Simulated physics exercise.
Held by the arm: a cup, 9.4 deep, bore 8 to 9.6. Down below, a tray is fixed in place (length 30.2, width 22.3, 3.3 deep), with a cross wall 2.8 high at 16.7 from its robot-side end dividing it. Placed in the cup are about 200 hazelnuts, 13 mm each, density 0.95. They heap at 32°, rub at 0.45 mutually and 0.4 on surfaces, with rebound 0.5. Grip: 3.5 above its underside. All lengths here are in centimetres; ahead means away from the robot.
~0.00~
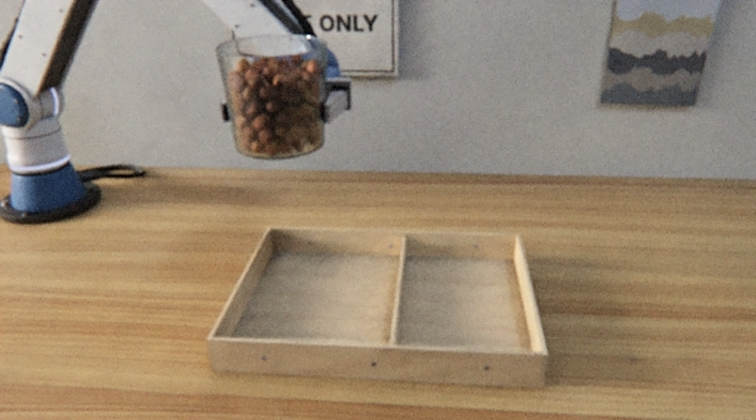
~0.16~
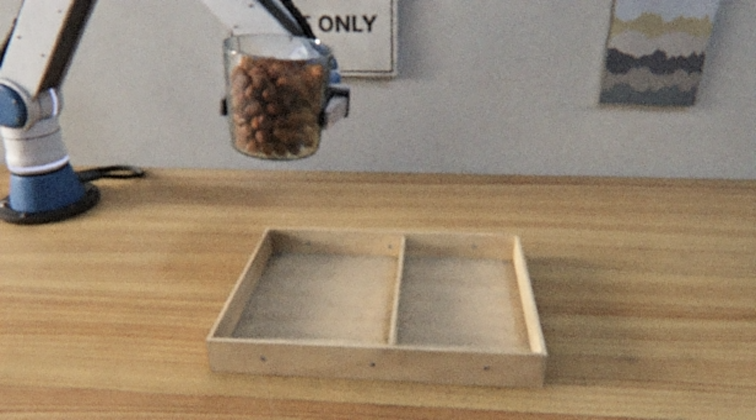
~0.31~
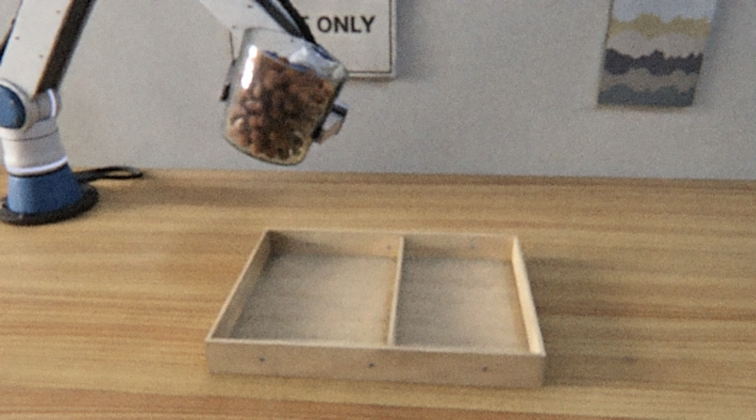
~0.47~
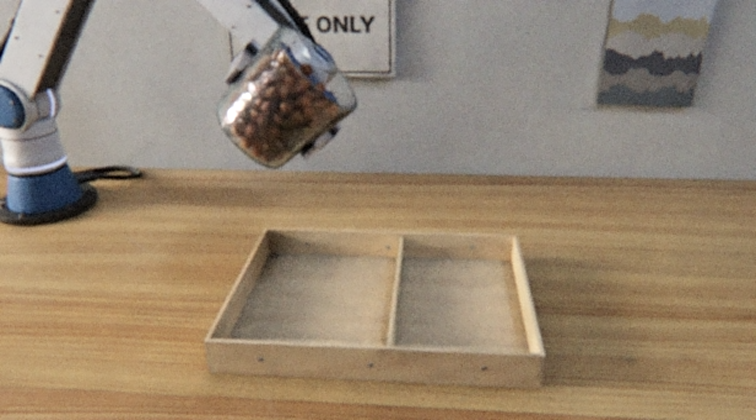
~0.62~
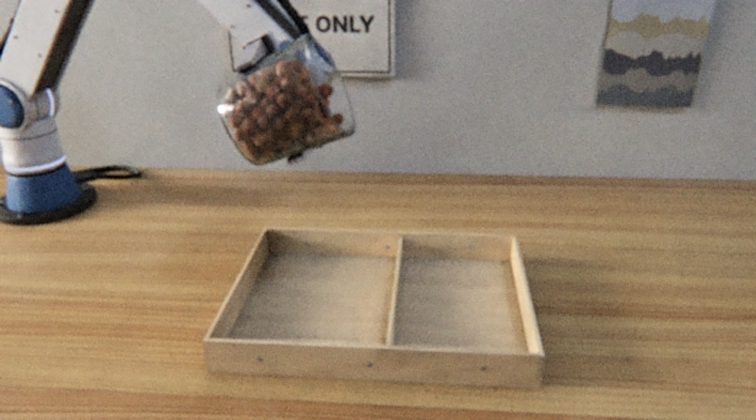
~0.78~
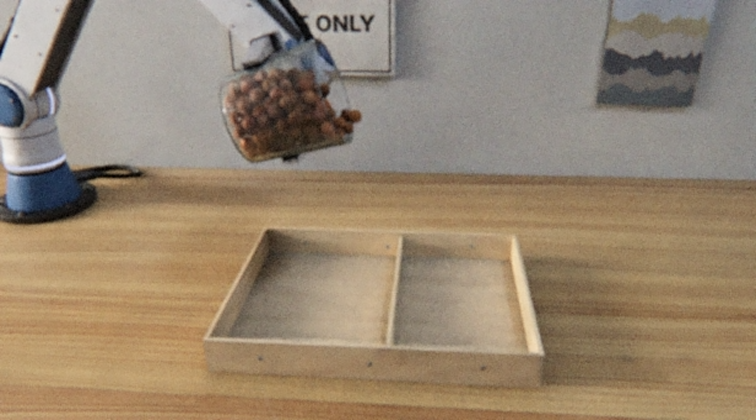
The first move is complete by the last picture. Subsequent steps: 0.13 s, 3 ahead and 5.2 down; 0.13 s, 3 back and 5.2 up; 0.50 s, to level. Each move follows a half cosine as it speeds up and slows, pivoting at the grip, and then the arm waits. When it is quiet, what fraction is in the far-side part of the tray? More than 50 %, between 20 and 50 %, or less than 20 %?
Less than 20 %.
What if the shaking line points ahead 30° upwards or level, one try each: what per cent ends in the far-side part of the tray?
You'd get some 65 per cent with the first setting and some 45 per cent with the second.
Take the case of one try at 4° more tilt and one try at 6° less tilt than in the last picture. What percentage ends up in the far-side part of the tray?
Roughly 15 per cent on the first try and 5 per cent on the second.
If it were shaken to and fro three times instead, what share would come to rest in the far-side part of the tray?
I'd expect something close to 25 per cent.
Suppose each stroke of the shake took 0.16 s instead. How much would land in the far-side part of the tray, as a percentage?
That would give around 5 per cent.
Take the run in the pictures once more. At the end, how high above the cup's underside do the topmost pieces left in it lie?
I'd put it at close to 9.5 centimetres.
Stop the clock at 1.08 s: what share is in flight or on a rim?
Roughly 9 per cent.
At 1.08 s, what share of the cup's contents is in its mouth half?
Around 40 percent.
After 1.08 s, tilted 71° forward, highest piece 25 above the table; 172 in the cup, 5 in the far-side part, 18 in flight or on a rim.
After 1.39 s, tilted 15° forward, highest piece 27 above the table; 164 in the cup, 16 in the far-side part, 12 in the robot-side part, 3 in flight or on a rim.
After 1.74 s, level, highest piece 28 above the table; 164 in the cup, 18 in the far-side part, 13 in the robot-side part.
After 2.79 s, level, highest piece 28 above the table; 164 in the cup, 18 in the far-side part, 13 in the robot-side part.
At rest, 164 in the cup, 18 in the far-side part, 13 in the robot-side part. That is 9 % in the far-side part of the tray.
